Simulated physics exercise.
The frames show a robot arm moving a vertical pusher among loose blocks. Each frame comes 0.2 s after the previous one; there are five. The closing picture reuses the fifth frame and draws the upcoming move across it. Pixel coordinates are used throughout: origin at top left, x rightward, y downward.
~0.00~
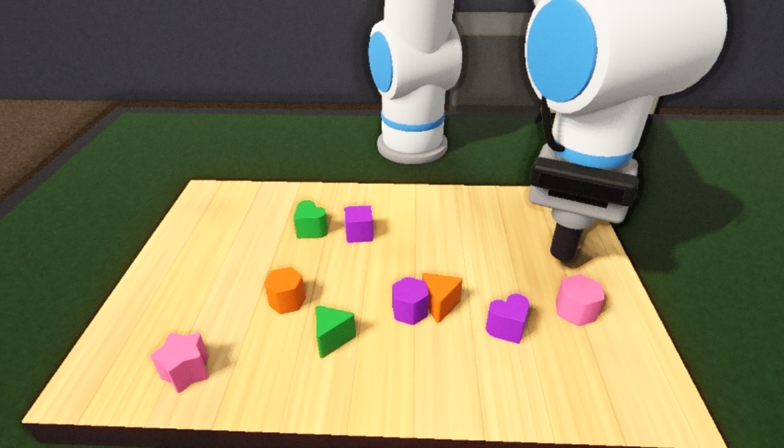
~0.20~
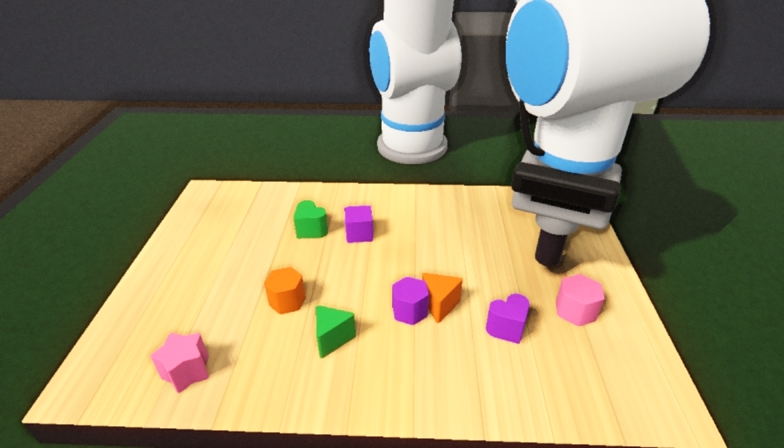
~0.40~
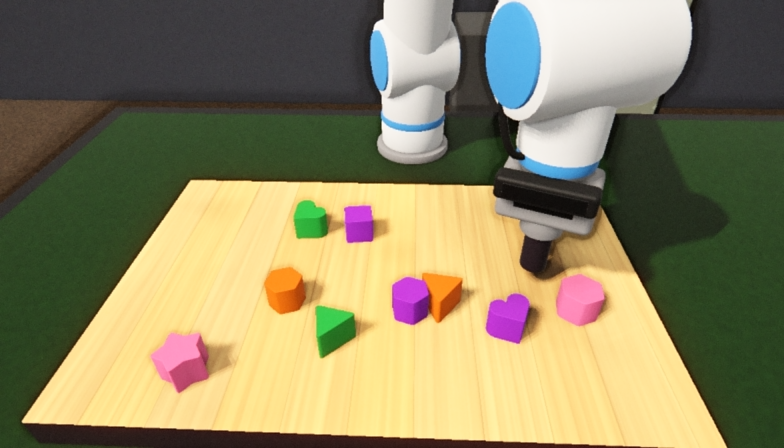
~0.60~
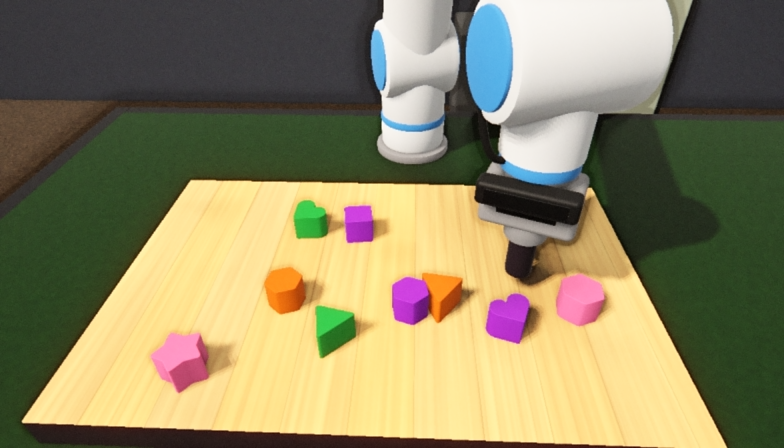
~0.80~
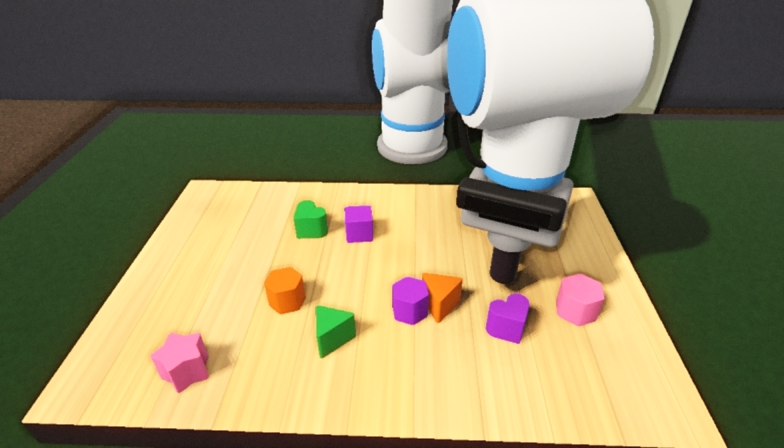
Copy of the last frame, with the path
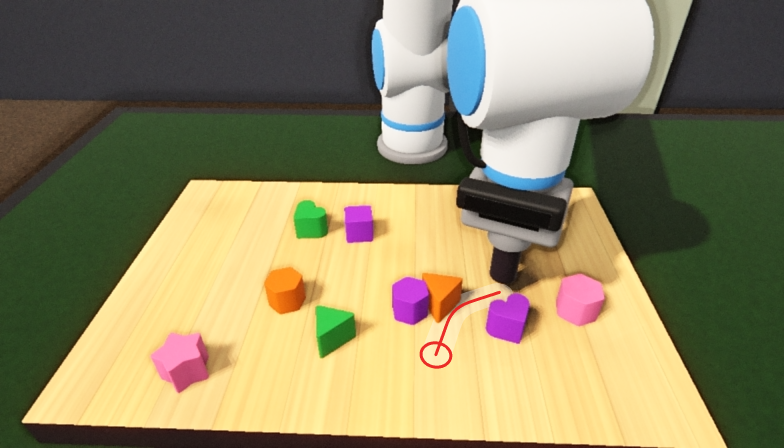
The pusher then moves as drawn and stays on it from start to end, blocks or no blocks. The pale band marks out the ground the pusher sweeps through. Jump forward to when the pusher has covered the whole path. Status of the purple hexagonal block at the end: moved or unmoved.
The block moves away from its spot.
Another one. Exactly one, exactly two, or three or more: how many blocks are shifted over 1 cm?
Two will move.
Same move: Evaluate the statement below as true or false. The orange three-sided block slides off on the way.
Verdict: True.
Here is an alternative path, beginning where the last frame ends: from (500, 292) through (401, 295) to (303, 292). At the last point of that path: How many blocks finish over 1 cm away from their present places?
It's going to be three or more.
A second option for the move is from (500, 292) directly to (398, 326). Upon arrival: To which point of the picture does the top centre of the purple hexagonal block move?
Answer: (368, 291).
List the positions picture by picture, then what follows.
The first picture shows lower end of the pusher (562, 254), tops of blocks, purple hexagonal block (410, 289), orange three-sided block (441, 283), purple heart (512, 307).
The second picture shows pusher (547, 260), blocks as before.
The third picture shows pusher (532, 266), blocks as before.
The fourth picture shows pusher (517, 271), blocks as before.
The fifth picture shows pusher (502, 277), purple hexagonal block (410, 289), orange three-sided block (441, 283), purple heart (512, 307).
The drawn path runs from (500, 292) via (468, 303) and (447, 324), ending at (436, 355).
The first path, step by step. One third of the way, pusher (469, 287); purple hexagonal block (405, 290); orange three-sided block (433, 284).
Two thirds of the way, pusher (448, 308); purple hexagonal block (380, 294), turned 15° clockwise; orange three-sided block (410, 297), turned 30° clockwise.
At the end, pusher (437, 339); purple hexagonal block (377, 294), turned 25° clockwise; orange three-sided block (407, 306), turned 65° clockwise; purple heart not moved.
